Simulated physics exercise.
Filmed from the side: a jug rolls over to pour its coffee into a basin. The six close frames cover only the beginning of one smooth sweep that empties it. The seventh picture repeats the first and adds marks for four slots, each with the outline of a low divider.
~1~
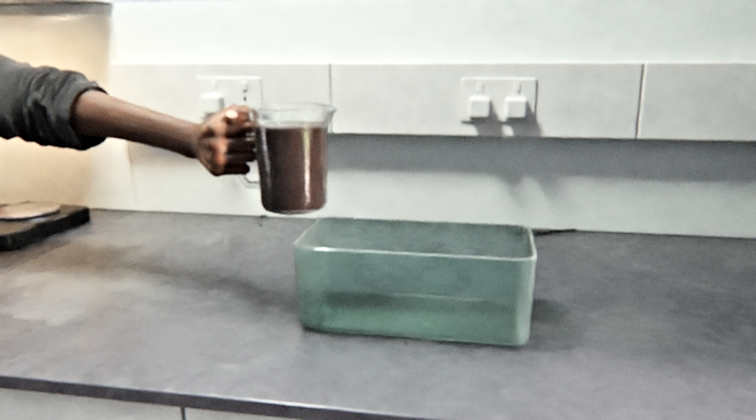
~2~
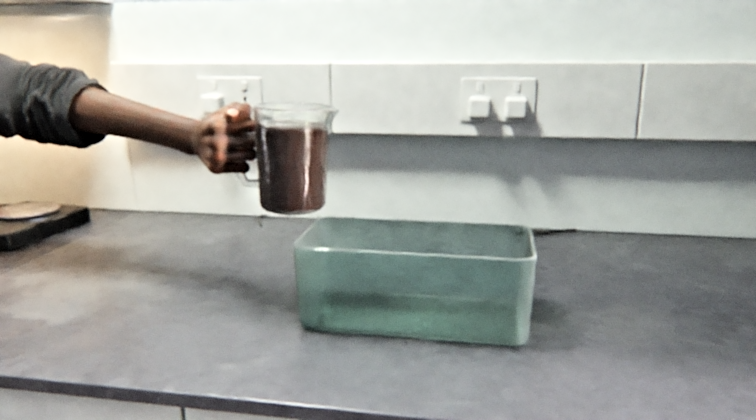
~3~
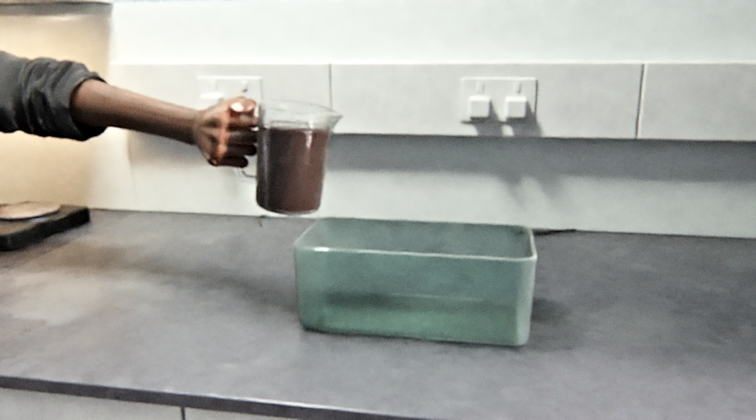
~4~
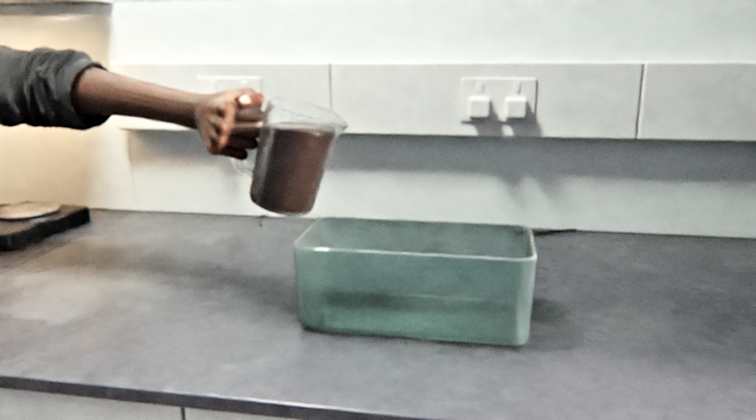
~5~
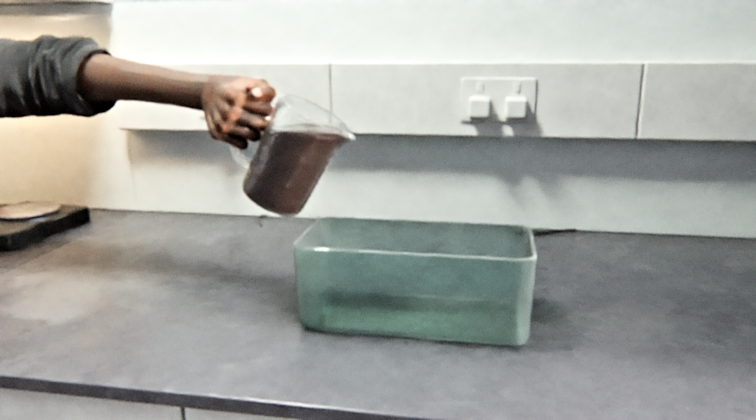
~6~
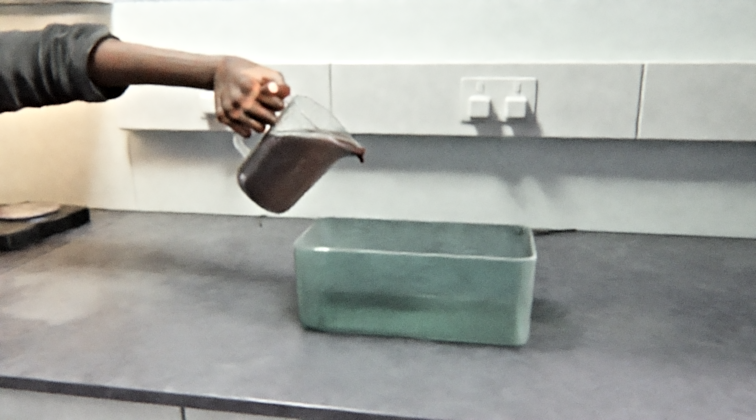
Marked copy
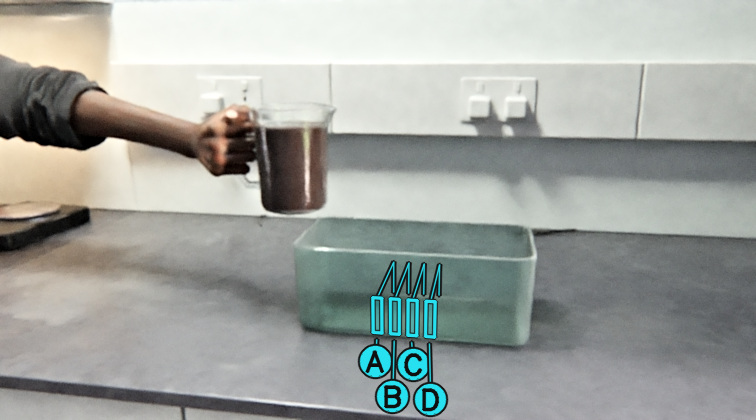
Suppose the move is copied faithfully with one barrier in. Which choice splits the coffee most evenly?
Best: A.
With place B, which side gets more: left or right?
The left side.
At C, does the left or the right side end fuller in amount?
The left one.
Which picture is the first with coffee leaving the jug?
Picture 6.
On the marked copy, A at (376, 339); B at (394, 340); C at (411, 342); D at (429, 343).
With A, about 52 % ends left of the wall and 47 % right of it.
With B, about 82 % ends left of the wall and 14 % right of it; 4 % is lost outside.
With C, about 92 % ends left of the wall and 4 % right of it; 4 % is lost outside.
With D, about 94 % ends left of the wall and 5 % right of it.
